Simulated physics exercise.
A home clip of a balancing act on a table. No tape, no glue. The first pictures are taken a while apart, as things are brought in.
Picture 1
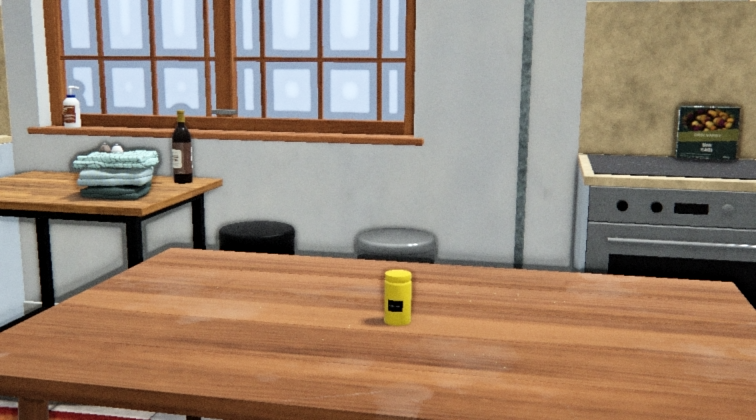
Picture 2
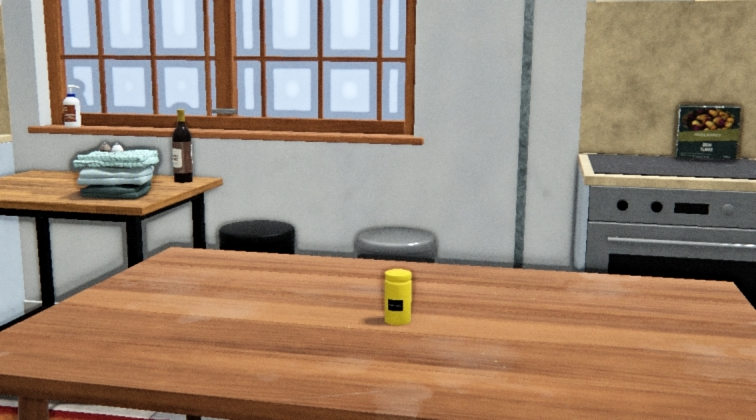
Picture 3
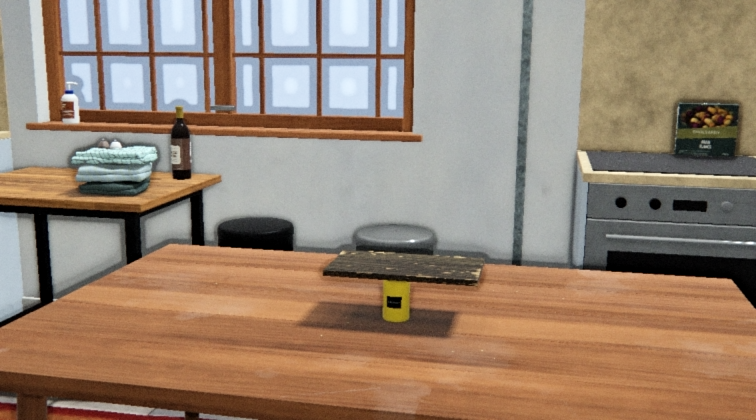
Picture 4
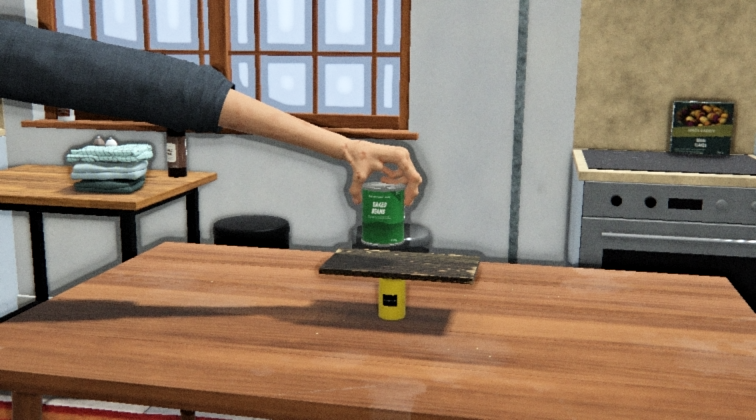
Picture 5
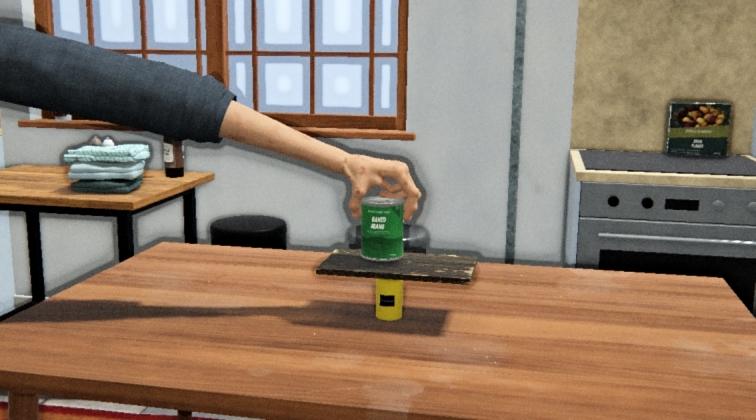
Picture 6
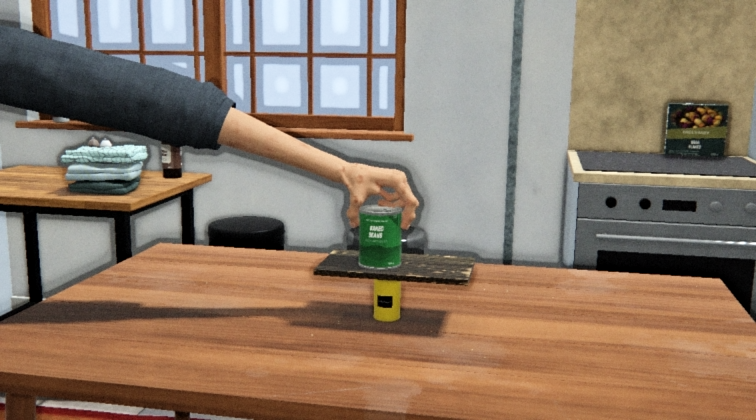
At first, a small yellow container stands alone on a wooden table in a kitchen. Then a dark board lies balanced across its top, and an arm reaches in from the left, holding a green tin above the board. The hand lowers the tin a short way onto the board and keeps hold of it.
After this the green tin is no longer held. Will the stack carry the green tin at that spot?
The stack keeps its balance.
Then, 0.50 s on from there, no change.
Then, 1.30 s on from there, green tin resting near (380, 237).
Then, 2.10 s on from there, green tin resting near (380, 238).
In the end, all 3 unmoved. At the end, from the last picture's camera, green tin near (380, 238). The stack holds.
